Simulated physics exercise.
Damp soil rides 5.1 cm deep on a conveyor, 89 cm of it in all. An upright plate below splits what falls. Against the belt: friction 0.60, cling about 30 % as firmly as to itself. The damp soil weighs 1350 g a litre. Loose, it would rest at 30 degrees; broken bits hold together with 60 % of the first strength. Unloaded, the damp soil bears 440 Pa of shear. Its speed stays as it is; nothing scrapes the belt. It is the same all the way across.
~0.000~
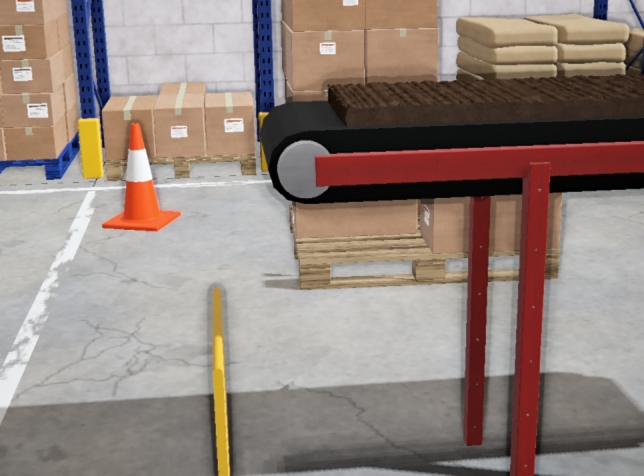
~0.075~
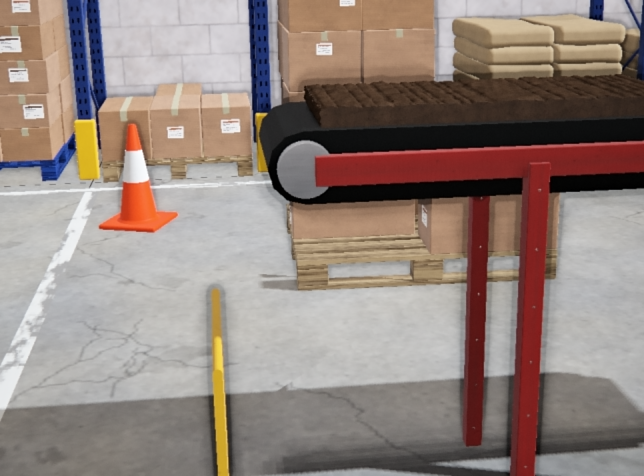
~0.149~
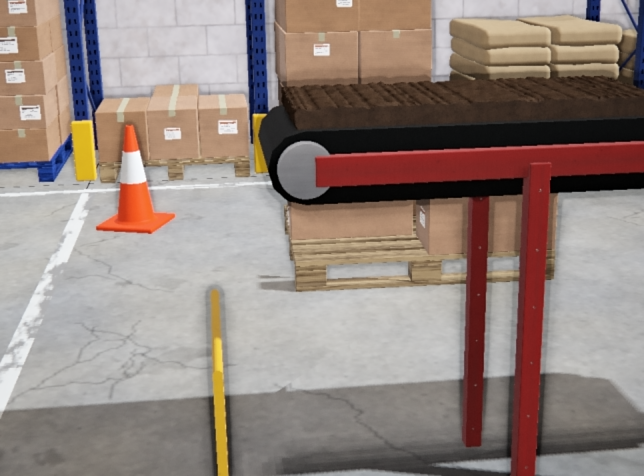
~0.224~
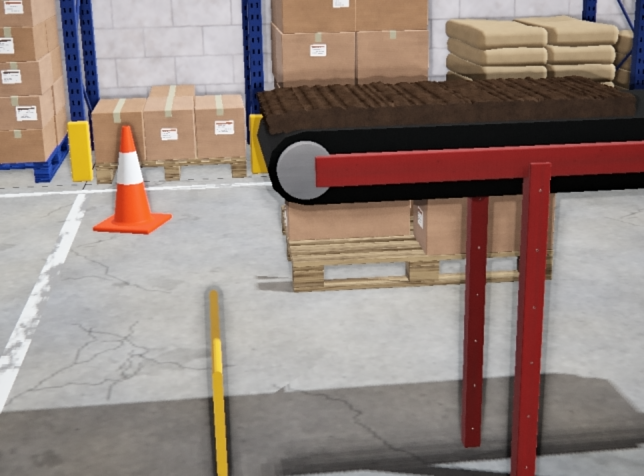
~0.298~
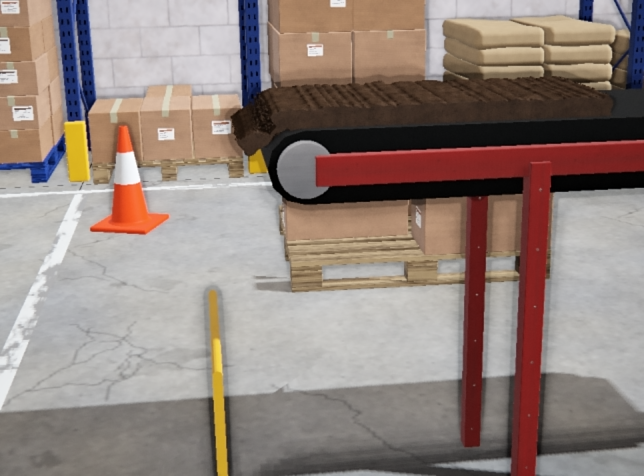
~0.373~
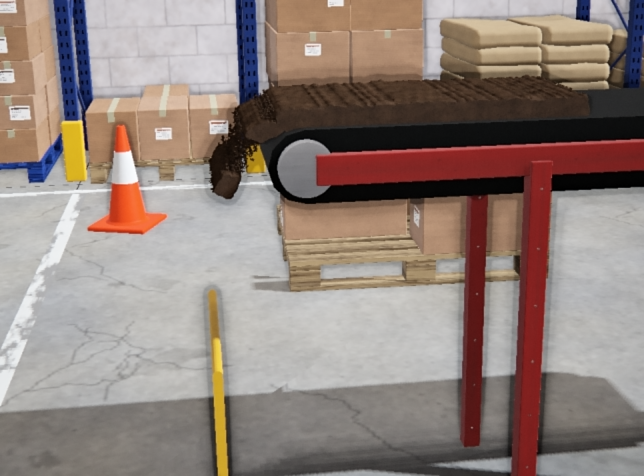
To begin with, a slab of dark brown soil rides left along a black conveyor with a red frame, in a warehouse with boxes and an orange cone. Its front edge reaches the end roller and pokes out past it, then bends and droops downward, cracking into a ragged, hanging clump.
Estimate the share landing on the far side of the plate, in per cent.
It comes to some 100 %.
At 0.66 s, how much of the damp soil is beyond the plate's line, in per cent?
Near 25 %.
After 0.66 s, 24 % is beyond the plate's line.
After 1.00 s, 55 % is beyond the plate's line.
After 1.34 s, 85 % is beyond the plate's line.
After 1.68 s, 100 % is beyond the plate's line.
After 2.93 s, at the end, 100 % is beyond the plate's line.
